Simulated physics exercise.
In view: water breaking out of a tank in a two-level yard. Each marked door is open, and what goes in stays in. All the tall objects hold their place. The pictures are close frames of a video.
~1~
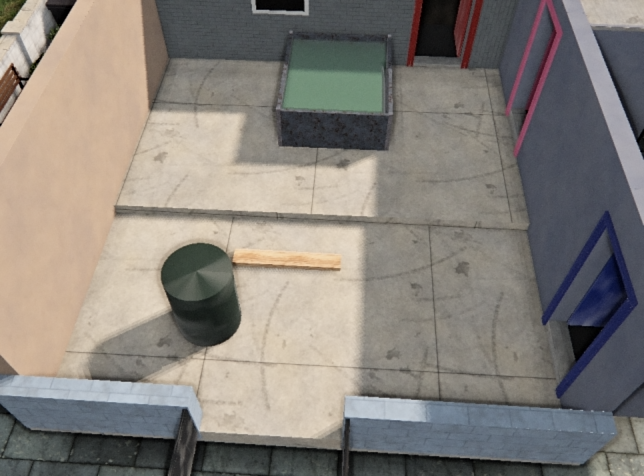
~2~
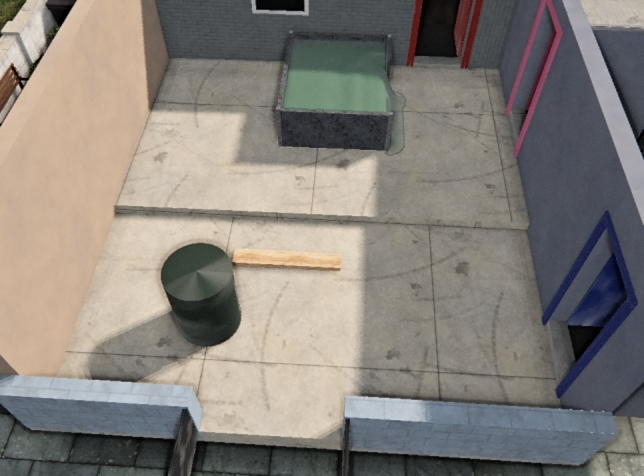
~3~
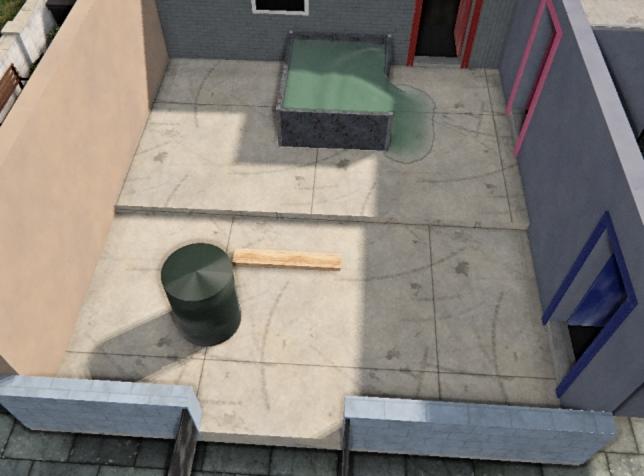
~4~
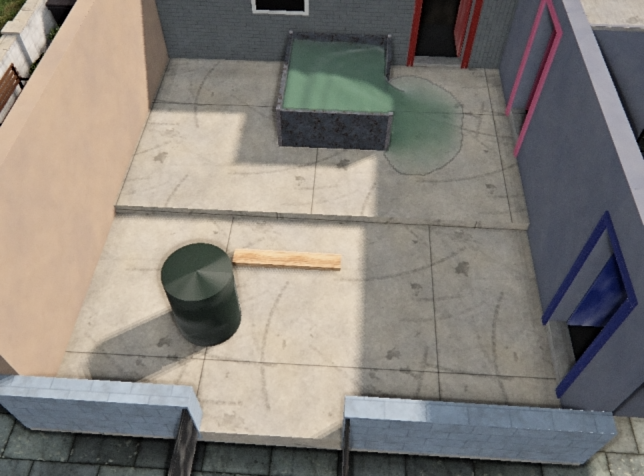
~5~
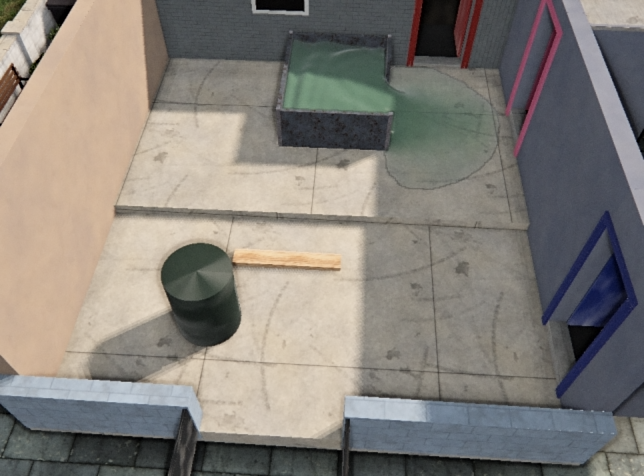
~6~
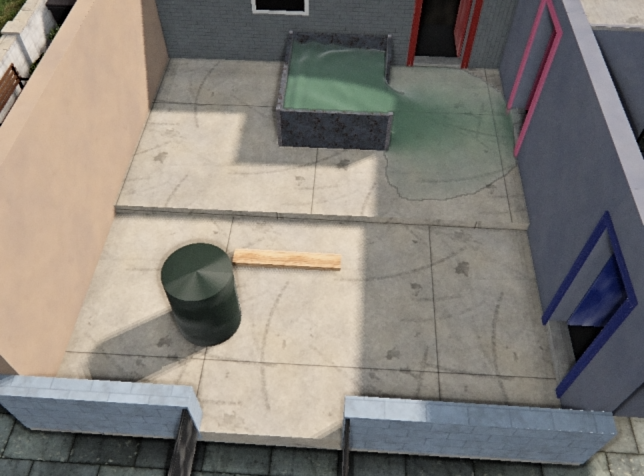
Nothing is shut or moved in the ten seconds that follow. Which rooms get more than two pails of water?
One by one: The blue door admits no more than that; the red door lets in a lot; the pink door lets in a lot.
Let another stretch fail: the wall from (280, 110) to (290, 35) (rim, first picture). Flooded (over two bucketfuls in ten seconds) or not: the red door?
One by one: Red door keeps below it.
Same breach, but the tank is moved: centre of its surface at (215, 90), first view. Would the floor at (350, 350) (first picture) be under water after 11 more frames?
Verdict: Free of water.
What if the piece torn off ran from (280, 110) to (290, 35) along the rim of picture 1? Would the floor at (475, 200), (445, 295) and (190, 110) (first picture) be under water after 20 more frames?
In that order: Dry, clear, wet.
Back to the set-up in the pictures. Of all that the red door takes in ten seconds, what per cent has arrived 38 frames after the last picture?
Some 80 per cent.
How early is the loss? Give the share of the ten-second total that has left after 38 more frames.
About 70 per cent.
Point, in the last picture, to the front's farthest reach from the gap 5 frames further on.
Around (517, 240).
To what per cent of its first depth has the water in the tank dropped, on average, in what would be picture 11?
Close to 58 %.
A moment on, water covers 20 % of the floor; the blue door not reached, the red door wet at the sill, nothing in, the pink door over two buckets in.
Next, water covers 25 % of the floor; the blue door wet at the sill, nothing in, the red door under two buckets in, the pink door far over two buckets in.
Then, water covers 35 % of the floor; the blue door wet at the sill, nothing in, the red door over two buckets in, the pink door far over two buckets in.
Later, water covers 55 % of the floor; the blue door wet at the sill, nothing in, the red door over two buckets in, the pink door far over two buckets in.
In the end, water covers 70 % of the floor; the blue door wet at the sill, nothing in, the red door over two buckets in, the pink door far over two buckets in.
